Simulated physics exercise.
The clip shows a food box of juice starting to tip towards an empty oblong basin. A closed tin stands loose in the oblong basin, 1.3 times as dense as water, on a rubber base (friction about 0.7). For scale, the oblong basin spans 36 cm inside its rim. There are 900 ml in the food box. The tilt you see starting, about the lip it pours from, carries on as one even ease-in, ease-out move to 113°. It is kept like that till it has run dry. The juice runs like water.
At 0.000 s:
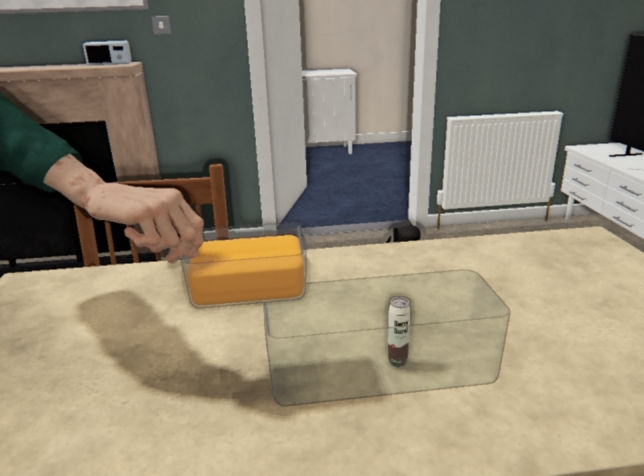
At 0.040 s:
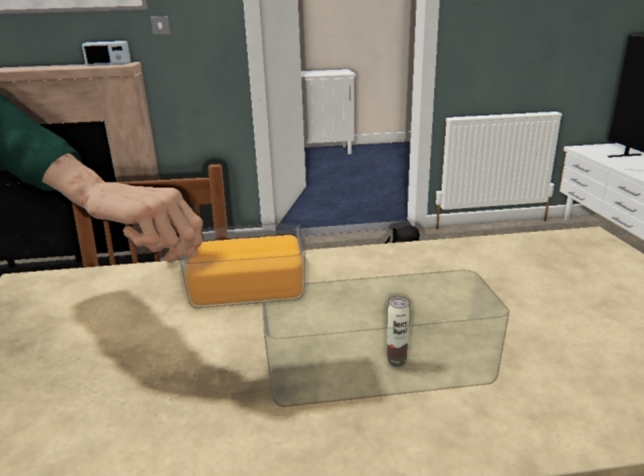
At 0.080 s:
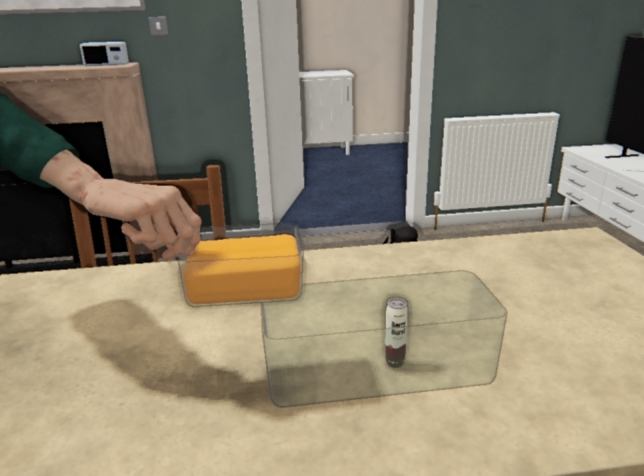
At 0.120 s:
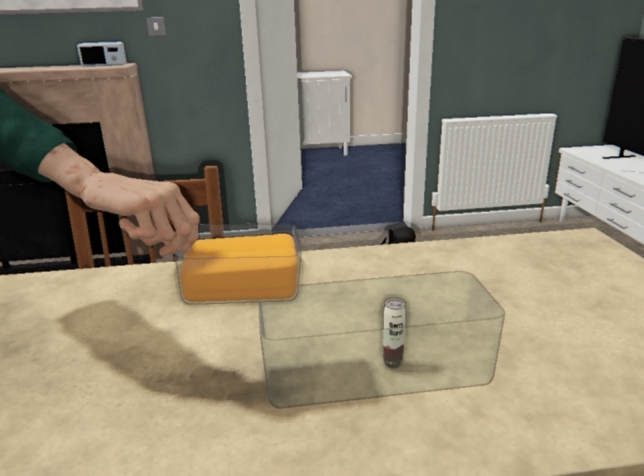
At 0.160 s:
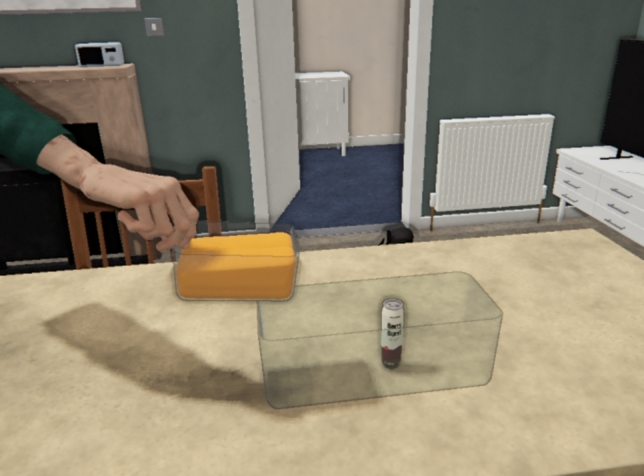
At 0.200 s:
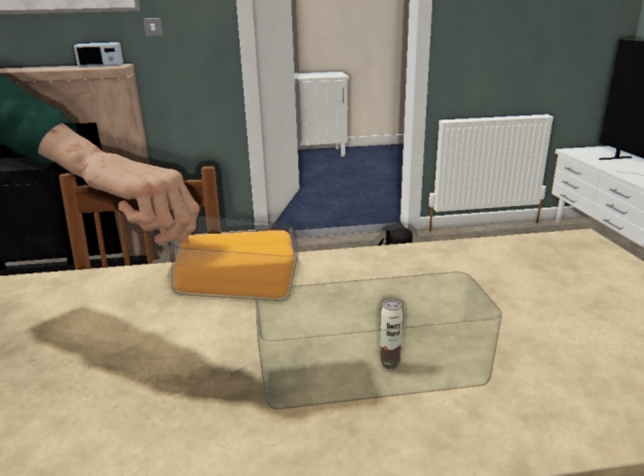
A hand beside a clear box of orange juice as it begins tilting slightly beside a transparent basin holding a small tin.
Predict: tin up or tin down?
It falls.
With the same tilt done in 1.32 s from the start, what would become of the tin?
The tin remains upright.
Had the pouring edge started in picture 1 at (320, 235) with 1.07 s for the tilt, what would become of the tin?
Then it keeps standing.
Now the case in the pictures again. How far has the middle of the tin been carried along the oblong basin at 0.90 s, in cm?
About 1 cm.
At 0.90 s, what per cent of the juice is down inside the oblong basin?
Near 80 in a hundred.
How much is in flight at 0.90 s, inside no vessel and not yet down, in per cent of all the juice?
Near 10 in a hundred.
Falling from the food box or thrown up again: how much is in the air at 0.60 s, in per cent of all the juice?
About 42 per cent.
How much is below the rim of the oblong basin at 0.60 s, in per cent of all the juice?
About 8 per cent.
By 0.60 s the tilt is 70° and 51 per cent is still to pour; the tin stands where it began.
By 0.90 s the tilt is 108° and 6 per cent is still to pour; the tin leans 9°.
By 1.21 s the tilt is 113° and 0 per cent is still to pour; the tin lies on its side.
By 1.54 s the tilt is 113° and 0 per cent is still to pour; the tin lies on its side.
At rest the tin lies on its side.
